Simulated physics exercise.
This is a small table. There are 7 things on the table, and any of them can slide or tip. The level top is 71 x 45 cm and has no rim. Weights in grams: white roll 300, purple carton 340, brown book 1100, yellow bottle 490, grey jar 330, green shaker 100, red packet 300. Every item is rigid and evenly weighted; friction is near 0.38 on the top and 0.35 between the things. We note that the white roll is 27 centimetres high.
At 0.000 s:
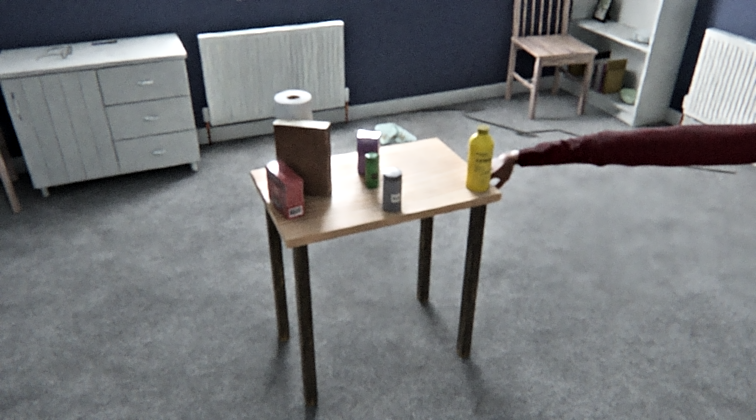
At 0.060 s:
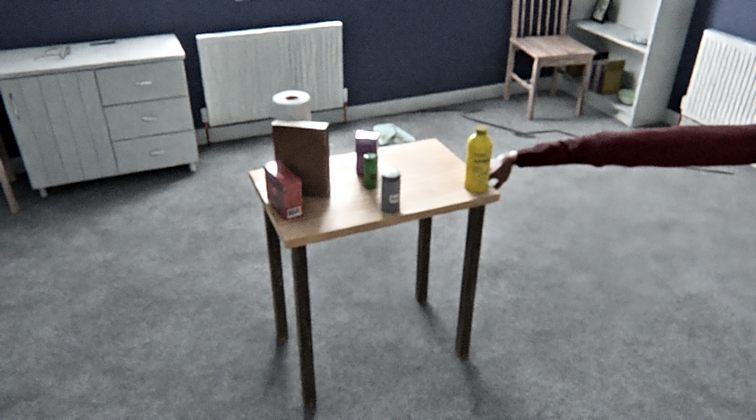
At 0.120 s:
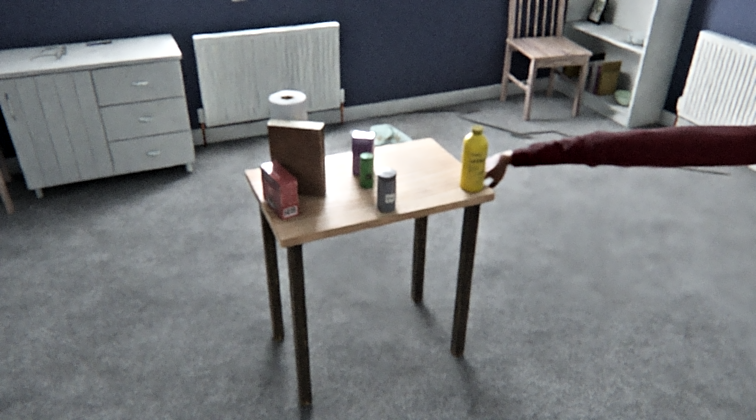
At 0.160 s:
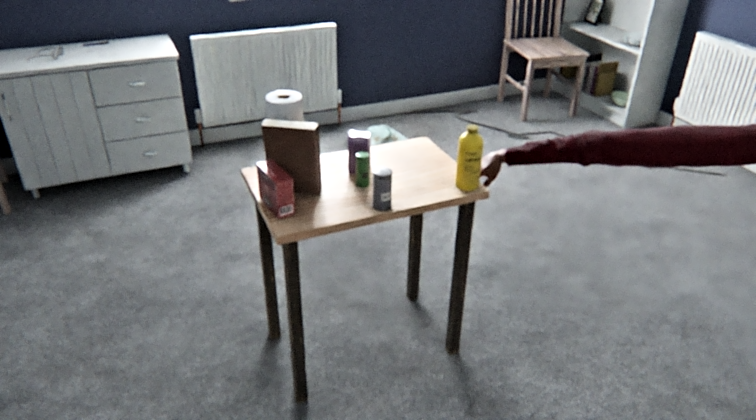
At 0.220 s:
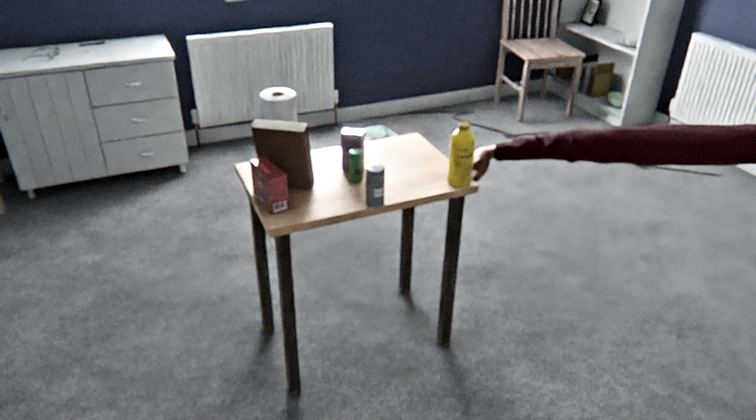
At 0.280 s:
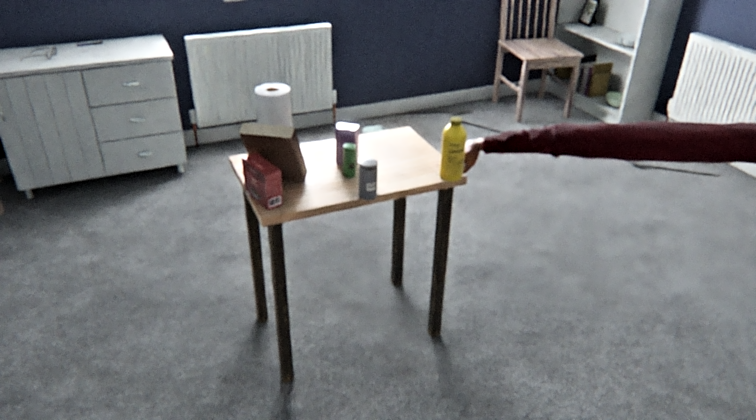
Small wooden table sliding left as a hand pushes at its right edge, the brown book tilting back beneath the white roll.
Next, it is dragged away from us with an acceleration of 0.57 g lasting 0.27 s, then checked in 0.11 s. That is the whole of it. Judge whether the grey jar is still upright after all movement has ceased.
It is not upright any more.
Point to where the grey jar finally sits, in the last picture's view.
In the end it sits at around (378, 377).
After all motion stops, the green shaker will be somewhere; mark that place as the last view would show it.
It settles somewhere near (315, 144).
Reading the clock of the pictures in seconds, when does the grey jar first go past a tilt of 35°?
0.4 s or so.
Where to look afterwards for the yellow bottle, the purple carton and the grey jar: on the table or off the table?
Well, the yellow bottle does not come off, the purple carton does not come off, and the grey jar does come off.
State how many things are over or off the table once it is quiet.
So, 6 in all.
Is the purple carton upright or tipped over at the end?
Here's what happens: The purple carton never goes down.
After 0.48 s, table 29 cm from its start; grey jar and red packet now off the table; brown book 74° off upright; green shaker 28° off upright.
After 0.58 s, table 29 cm from its start; brown book on its side; green shaker on its side; yellow bottle 36° off upright.
After 0.78 s, table 29 cm from its start; white roll now off the table; brown book on its side; yellow bottle on its side.
After 1.08 s, table 29 cm from its start; brown book on its side; yellow bottle on its side; green shaker on its side.
In the end (2.8 s), off the table and tipped over, white roll, grey jar and red packet; toppled on the table, brown book, yellow bottle and green shaker; the last one under 5 cm from the start. In the last view, grey jar near (378, 377).
